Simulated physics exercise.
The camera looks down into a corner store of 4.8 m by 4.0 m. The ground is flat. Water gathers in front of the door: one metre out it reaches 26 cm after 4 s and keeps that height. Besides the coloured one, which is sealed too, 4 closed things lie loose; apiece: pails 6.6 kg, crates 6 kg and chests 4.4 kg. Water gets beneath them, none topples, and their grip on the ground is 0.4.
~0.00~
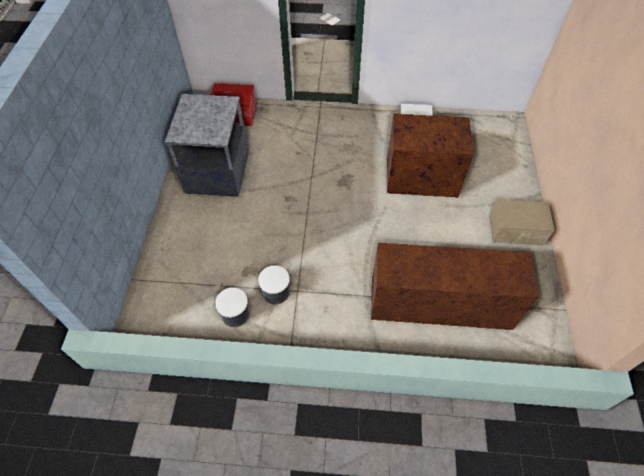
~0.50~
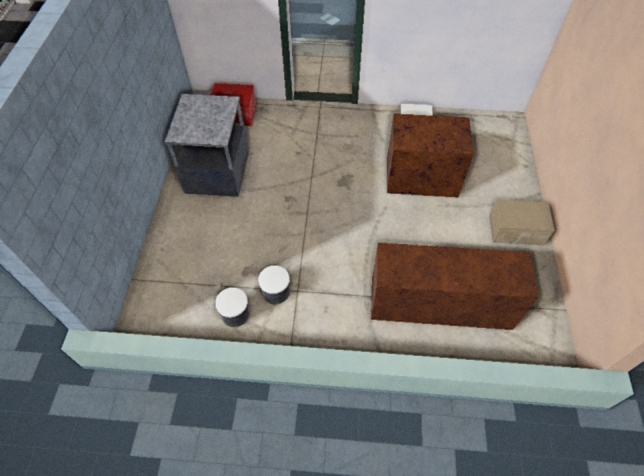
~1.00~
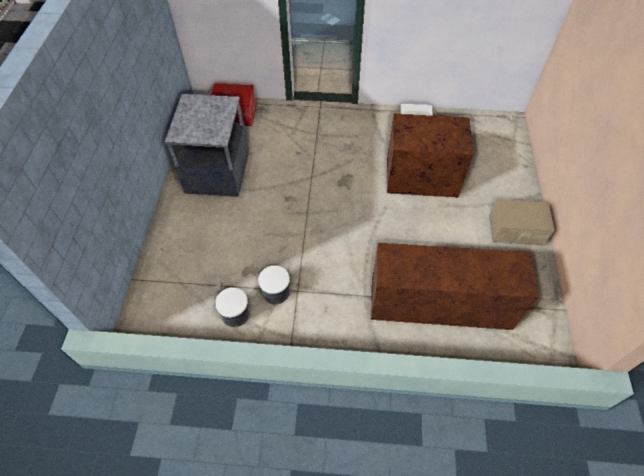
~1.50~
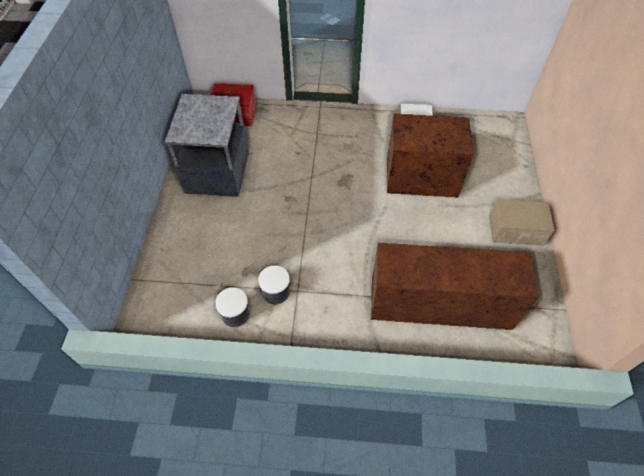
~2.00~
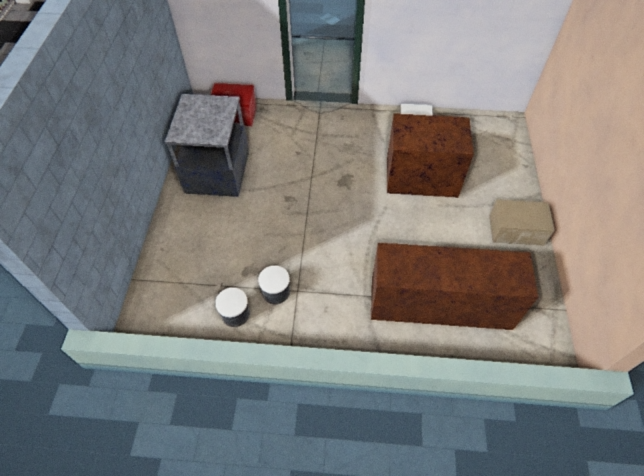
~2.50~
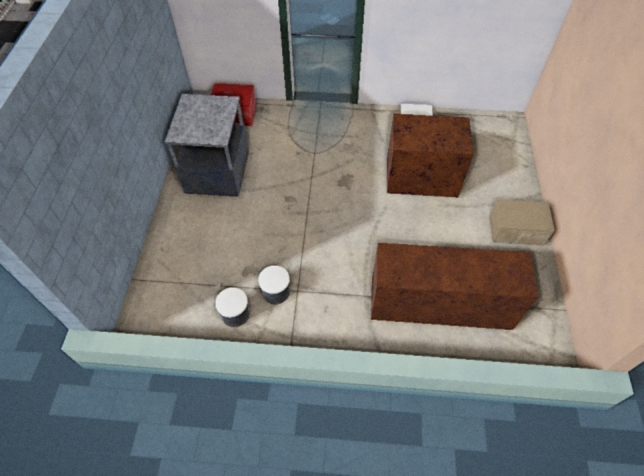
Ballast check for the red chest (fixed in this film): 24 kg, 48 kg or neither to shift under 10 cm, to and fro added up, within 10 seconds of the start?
I expect that the smaller load will do.
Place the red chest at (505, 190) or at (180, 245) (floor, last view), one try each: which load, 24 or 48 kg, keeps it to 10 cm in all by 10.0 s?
In turn: Either load holds; only the larger holds.
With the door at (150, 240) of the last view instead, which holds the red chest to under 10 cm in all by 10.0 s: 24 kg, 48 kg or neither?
Then the lower weight is enough.
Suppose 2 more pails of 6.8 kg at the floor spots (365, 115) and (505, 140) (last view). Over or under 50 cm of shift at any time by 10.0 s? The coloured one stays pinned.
In turn: Less, under.
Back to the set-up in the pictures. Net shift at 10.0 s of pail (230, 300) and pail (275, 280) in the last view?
In that order: 140 cm, 100 cm.
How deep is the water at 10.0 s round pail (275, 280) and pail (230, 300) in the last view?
About 13 and 8 cm.
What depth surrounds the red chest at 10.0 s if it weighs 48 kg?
About 5 cm.
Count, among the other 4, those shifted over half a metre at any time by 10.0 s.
That makes 4.
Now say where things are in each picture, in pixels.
The red chest at (231, 94), on the bottom; 0.0 m2 under water; 0 of 5 have shifted, in the first picture.
The red chest at (231, 94) rests on the ground; water covers 0.0 m2; 0 of 5 have shifted, in the second picture.
The red chest at (231, 94), on the bottom; water covers 0.0 m2; 0 of 5 have shifted, in the third picture.
The red chest at (231, 94), on the bottom; 0.0 m2 under water; 0 of 5 have shifted, in the fourth picture.
The red chest at (231, 94), on the bottom; 0.1 m2 under water; 0 of 5 have shifted, in the fifth picture.
The red chest at (231, 94) rests on the ground; 0.7 m2 under water; 0 of 5 have shifted, in the sixth picture.
After 3.5 s the red chest would be 0 cm from its start with 24 kg and 0 cm from its start with 48 kg; 0 cm of water round it then.
After 4.5 s the red chest would be 0 cm from its start with 24 kg and 0 cm from its start with 48 kg; 1 cm of water round it then.
After 7.0 s the red chest would be 0 cm from its start with 24 kg and 0 cm from its start with 48 kg; 3 cm of water round it then.
After 10.0 s the red chest would be 0 cm from its start with 24 kg and 0 cm from its start with 48 kg; 5 cm of water round it then.
